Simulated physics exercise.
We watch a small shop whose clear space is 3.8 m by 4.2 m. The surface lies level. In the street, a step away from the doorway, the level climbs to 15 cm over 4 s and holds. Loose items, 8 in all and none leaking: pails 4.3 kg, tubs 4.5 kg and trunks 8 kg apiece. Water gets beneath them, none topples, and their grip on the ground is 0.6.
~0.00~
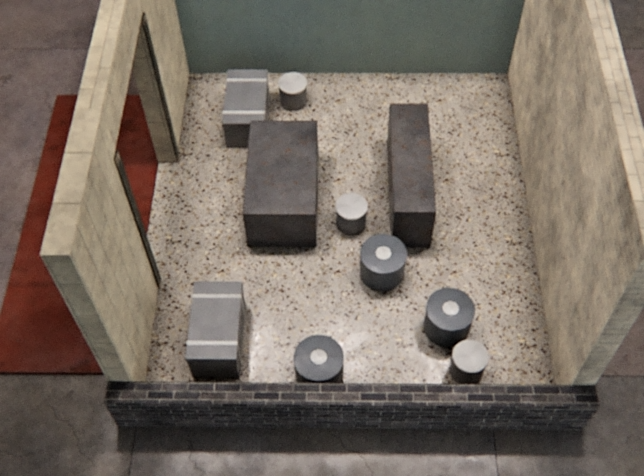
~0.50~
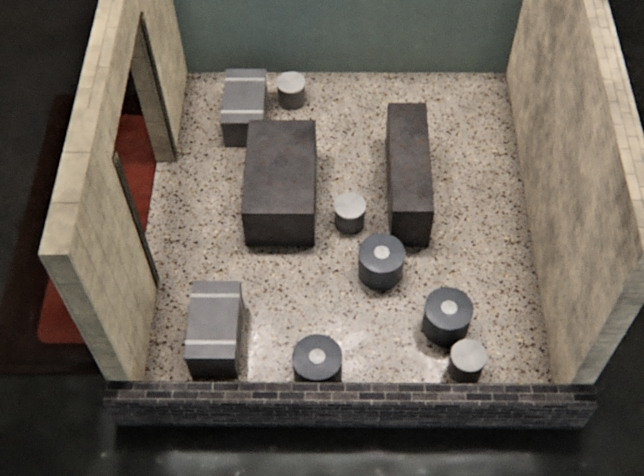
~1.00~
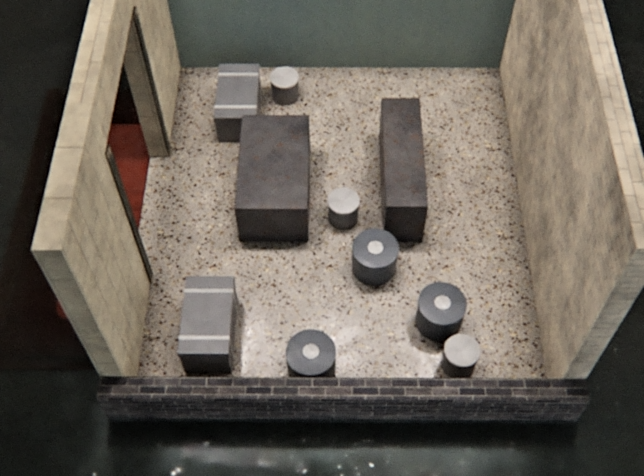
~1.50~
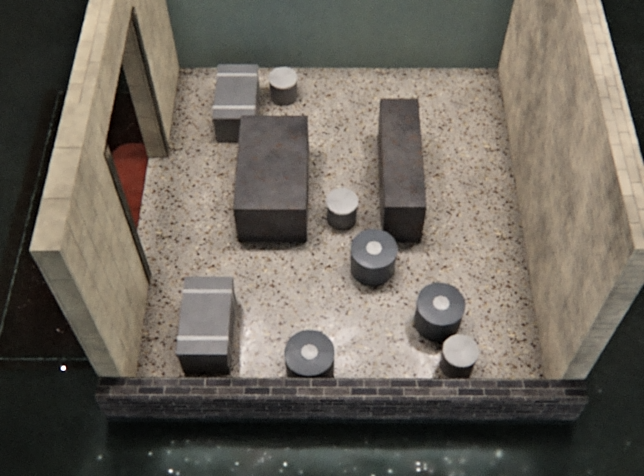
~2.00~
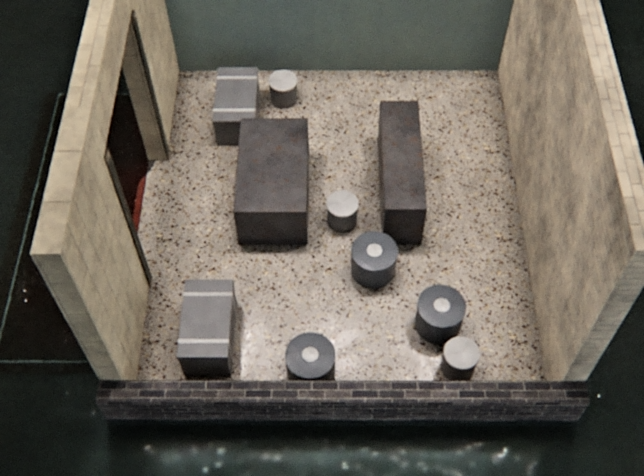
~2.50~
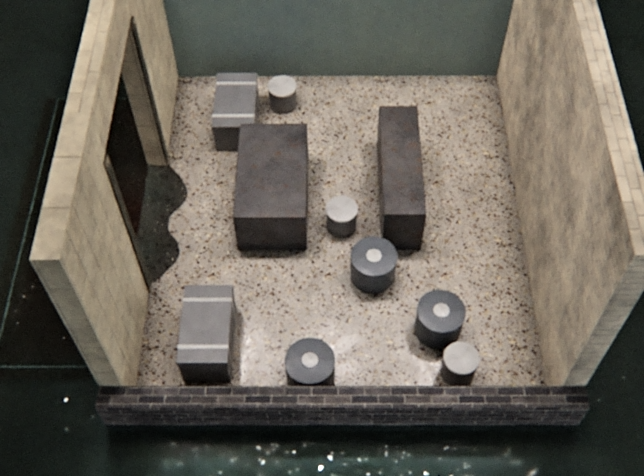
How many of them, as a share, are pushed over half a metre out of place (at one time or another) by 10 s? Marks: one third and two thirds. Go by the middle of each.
Share: Between one and two thirds.
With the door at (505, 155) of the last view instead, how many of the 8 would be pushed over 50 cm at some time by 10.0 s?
In that case 5 of them.
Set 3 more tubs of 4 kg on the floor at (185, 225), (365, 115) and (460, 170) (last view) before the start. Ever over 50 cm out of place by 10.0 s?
In that order: Over, past it, less.
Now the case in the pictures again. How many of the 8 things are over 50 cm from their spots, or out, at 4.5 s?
I count 0.
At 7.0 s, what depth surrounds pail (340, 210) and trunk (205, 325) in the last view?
About 1 and 5 cm.
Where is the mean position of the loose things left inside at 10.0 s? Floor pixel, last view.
Near (396, 236).
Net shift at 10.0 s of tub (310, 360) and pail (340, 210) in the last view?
In that order: 250 cm, 0 cm.
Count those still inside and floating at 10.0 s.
6 of them.
After 3.5 s 0 of 8 are over 50 cm from their spots; 0 afloat.
After 4.5 s 0 of 8 are over 50 cm from their spots; 0 afloat.
After 7.0 s 1 of 8 are over 50 cm from their spots; 3 afloat.
After 10.0 s 5 of 8 are over 50 cm from their spots, and 5 have been at some point; 6 afloat.
